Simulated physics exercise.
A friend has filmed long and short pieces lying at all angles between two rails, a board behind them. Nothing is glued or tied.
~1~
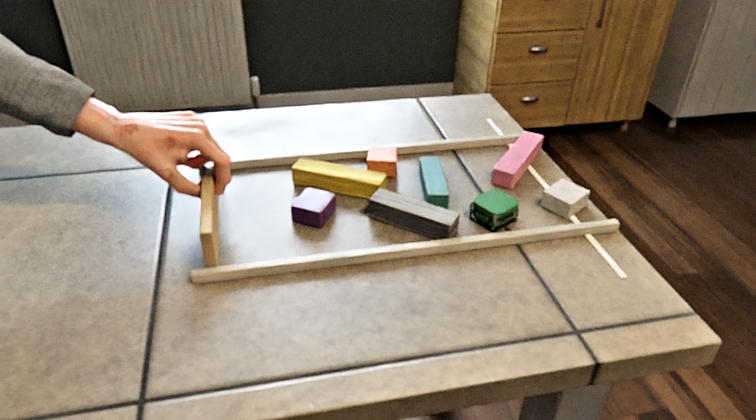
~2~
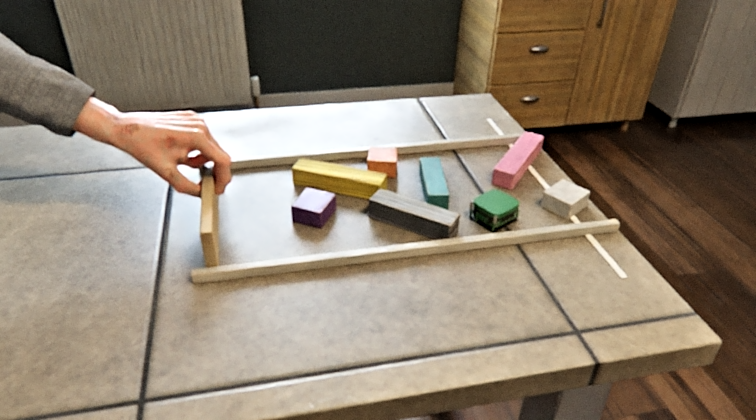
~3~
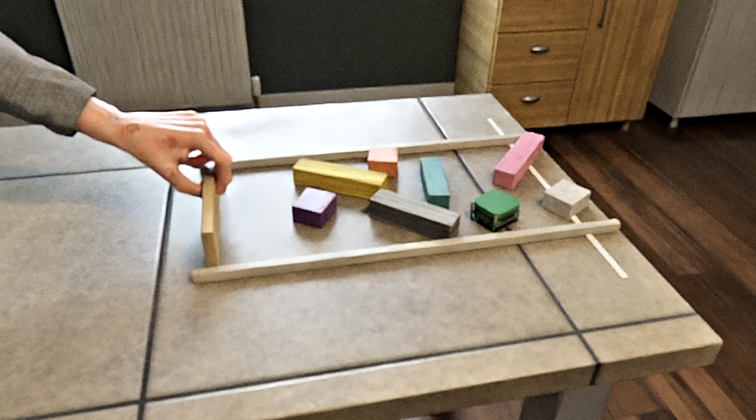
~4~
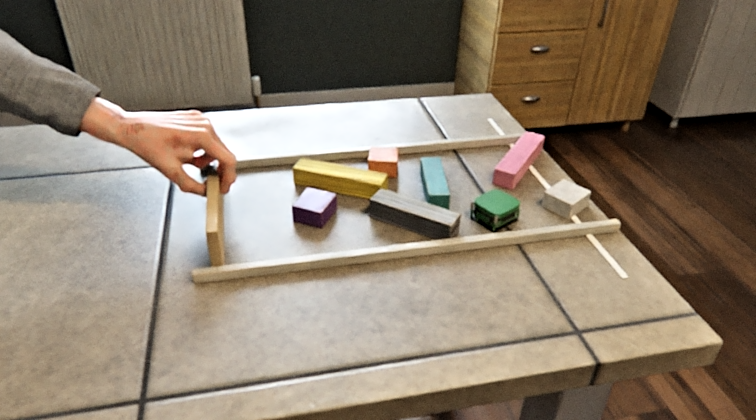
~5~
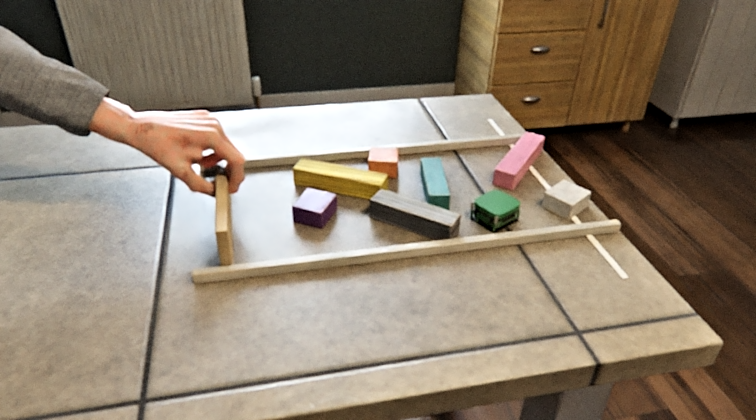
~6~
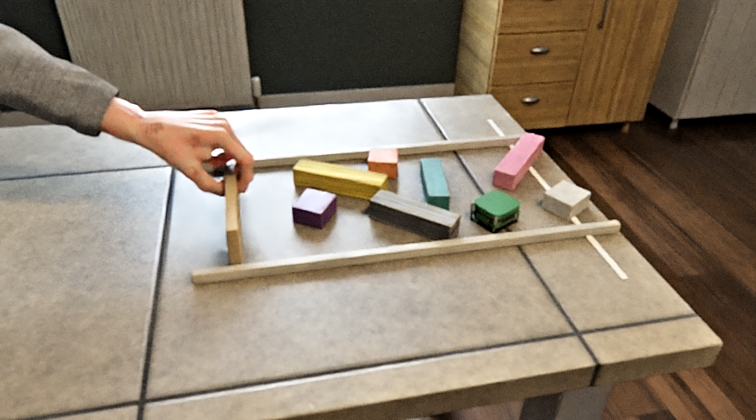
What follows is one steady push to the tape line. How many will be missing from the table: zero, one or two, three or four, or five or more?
In the end the number that fall off is five or more.
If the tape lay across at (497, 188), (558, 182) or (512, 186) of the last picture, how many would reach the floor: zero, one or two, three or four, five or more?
The falls would be either three or four; at least five; three to four.
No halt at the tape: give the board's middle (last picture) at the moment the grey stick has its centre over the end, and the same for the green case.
For the grey stick at (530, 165), for the green case at (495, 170).
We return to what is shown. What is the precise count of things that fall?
Fallen: 7.
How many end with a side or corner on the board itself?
1 of them.
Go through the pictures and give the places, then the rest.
White block (565, 199); pink bar (518, 159); green case (495, 211); board (210, 197); tape (542, 182), in the first frame.
Pink bar (519, 159); board (211, 197), in the second frame.
Green case (495, 211); yellow stick (340, 179), in the third frame.
White block (566, 199); purple block (315, 208), in the fourth frame.
Pink bar (520, 159); turquoise bar (434, 183), in the fifth frame.
White block (566, 200); pink bar (519, 160); green case (495, 212); board (233, 196); tape (543, 183), in the sixth frame.
Early on, none off yet; white block at rest near (566, 200); pink bar at rest near (519, 160); green case at rest near (495, 212).
A while later, none off yet; white block travelled a little near (578, 201); pink bar travelled a little near (542, 153); green case travelled well along near (545, 195).
Finally, the number that fall off is five or more; lost, yellow stick, orange block, grey stick, turquoise bar, green case, pink bar and white block.
